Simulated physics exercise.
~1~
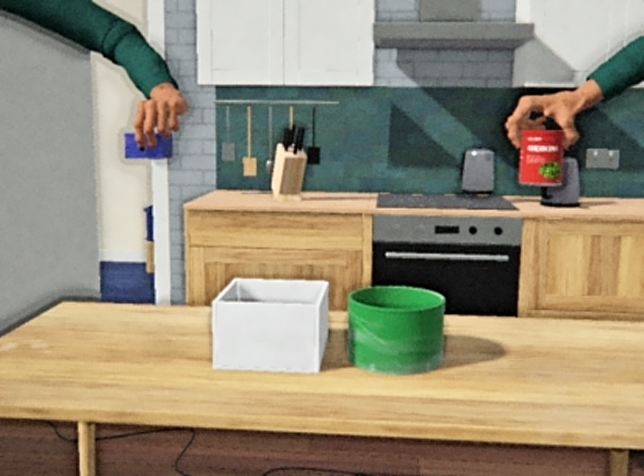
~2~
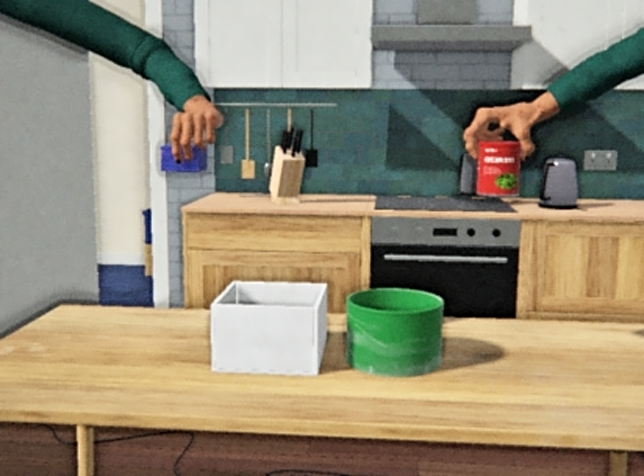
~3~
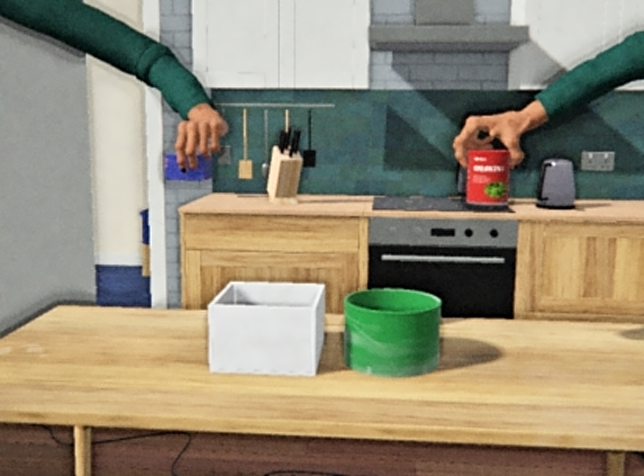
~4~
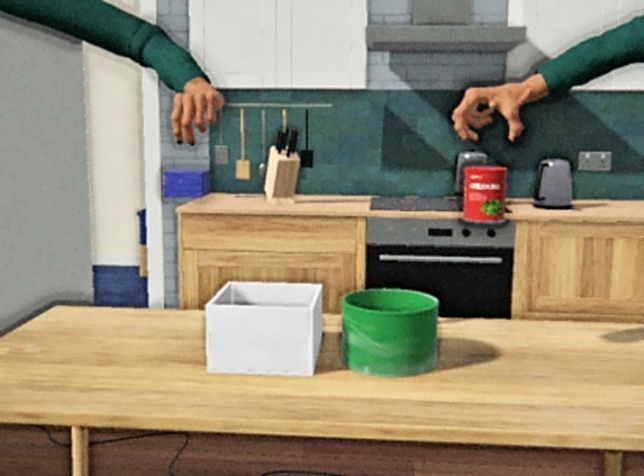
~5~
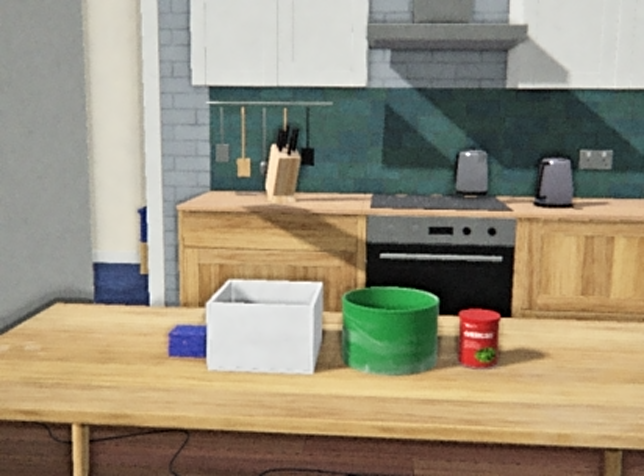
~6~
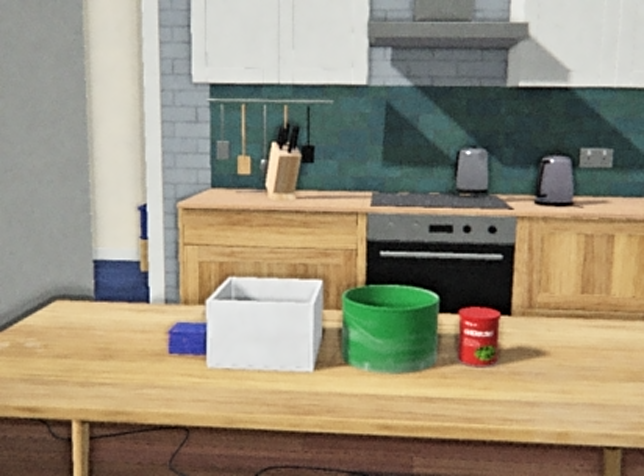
Two hands drop a blue block and a red tin, which land outside the containers.
